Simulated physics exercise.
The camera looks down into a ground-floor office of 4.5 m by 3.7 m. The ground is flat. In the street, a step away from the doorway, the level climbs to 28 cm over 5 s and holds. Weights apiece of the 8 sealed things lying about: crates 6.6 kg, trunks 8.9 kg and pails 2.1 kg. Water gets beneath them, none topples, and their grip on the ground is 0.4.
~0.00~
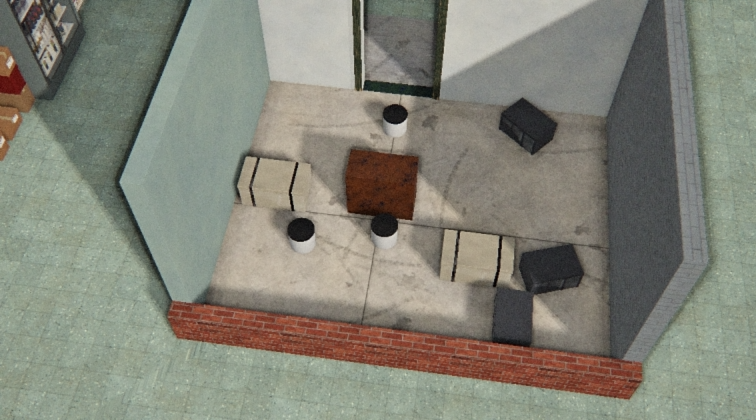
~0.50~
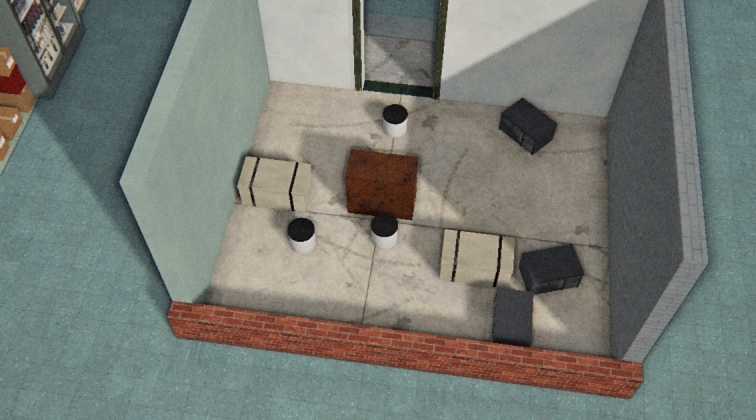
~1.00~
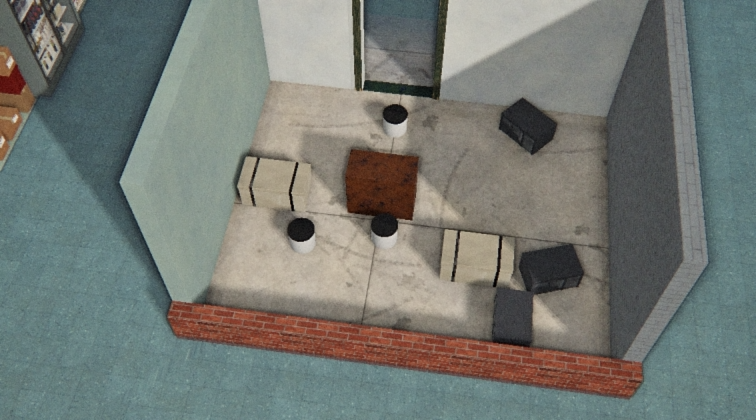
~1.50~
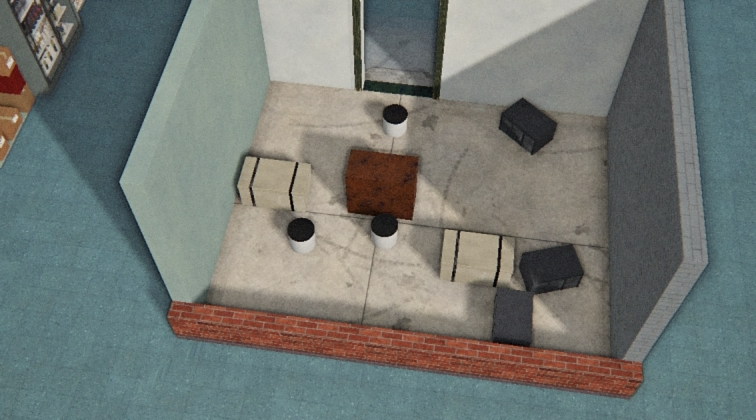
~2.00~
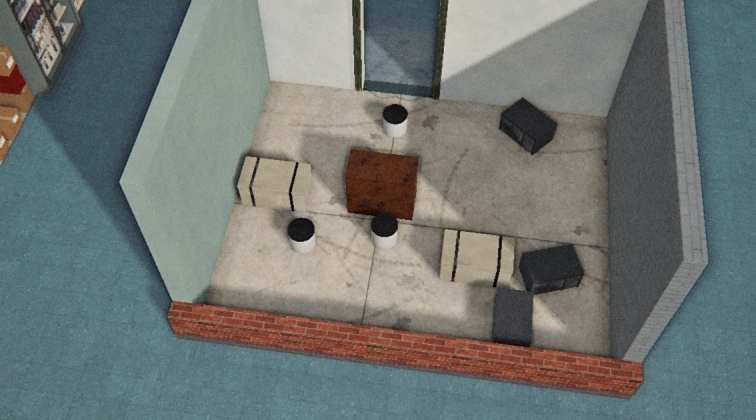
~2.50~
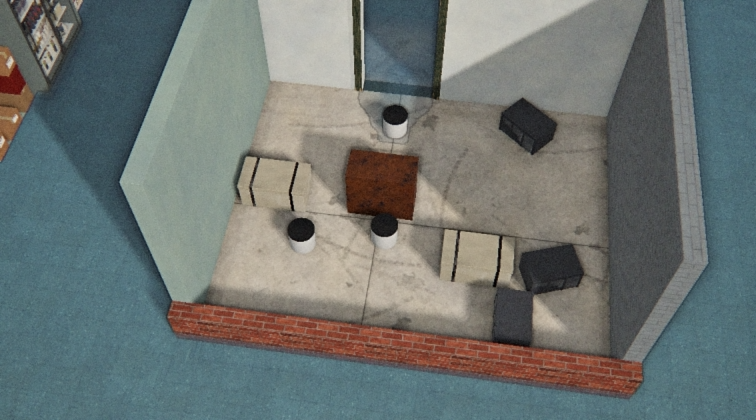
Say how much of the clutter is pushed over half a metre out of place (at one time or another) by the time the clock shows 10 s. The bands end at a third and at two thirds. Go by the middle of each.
That comes to from one to two thirds.
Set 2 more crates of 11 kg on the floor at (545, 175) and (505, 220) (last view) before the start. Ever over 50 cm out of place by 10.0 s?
In that order: Short of it, over.
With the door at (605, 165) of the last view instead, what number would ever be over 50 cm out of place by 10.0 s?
Then 6.
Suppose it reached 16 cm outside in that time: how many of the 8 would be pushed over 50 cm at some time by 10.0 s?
In that case 4 of them.
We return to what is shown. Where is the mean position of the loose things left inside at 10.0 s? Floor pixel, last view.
Around (487, 255).
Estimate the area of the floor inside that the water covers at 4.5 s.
Some 6.5 m2.
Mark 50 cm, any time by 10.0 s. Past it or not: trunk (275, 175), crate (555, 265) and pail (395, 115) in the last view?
In turn: Over, past it, more.
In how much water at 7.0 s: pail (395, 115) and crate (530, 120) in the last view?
About 4 and 1 cm.
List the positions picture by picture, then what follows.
In the first frame, a pail at (395, 114), on the bottom; a crate at (529, 118), on the bottom; 0.0 m2 under water; 0 of 8 have shifted.
In the second frame, a pail at (395, 114), on the bottom; a crate at (529, 118) rests on the ground; water covers 0.0 m2; 0 of 8 have shifted.
In the third frame, a pail at (395, 114) rests on the ground; a crate at (529, 118) rests on the ground; water covers 0.0 m2; 0 of 8 have shifted.
In the fourth frame, a pail at (395, 114), on the bottom; a crate at (529, 118), on the bottom; water covers 0.0 m2; 0 of 8 have shifted.
In the fifth frame, a pail at (395, 114) rests on the ground; a crate at (529, 118) rests on the ground; water covers 0.0 m2; 0 of 8 have shifted.
In the sixth frame, a pail at (395, 114) rests on the ground; a crate at (529, 118), on the bottom; water covers 0.4 m2; 0 of 8 have shifted.
After 3.5 s 1 of 8 are over 50 cm from their spots; 0 afloat.
After 4.5 s 1 of 8 are over 50 cm from their spots; 1 afloat.
After 7.0 s 4 of 8 are over 50 cm from their spots; 3 afloat.
After 10.0 s 4 of 8 are over 50 cm from their spots, and 5 have been at some point; 7 afloat.
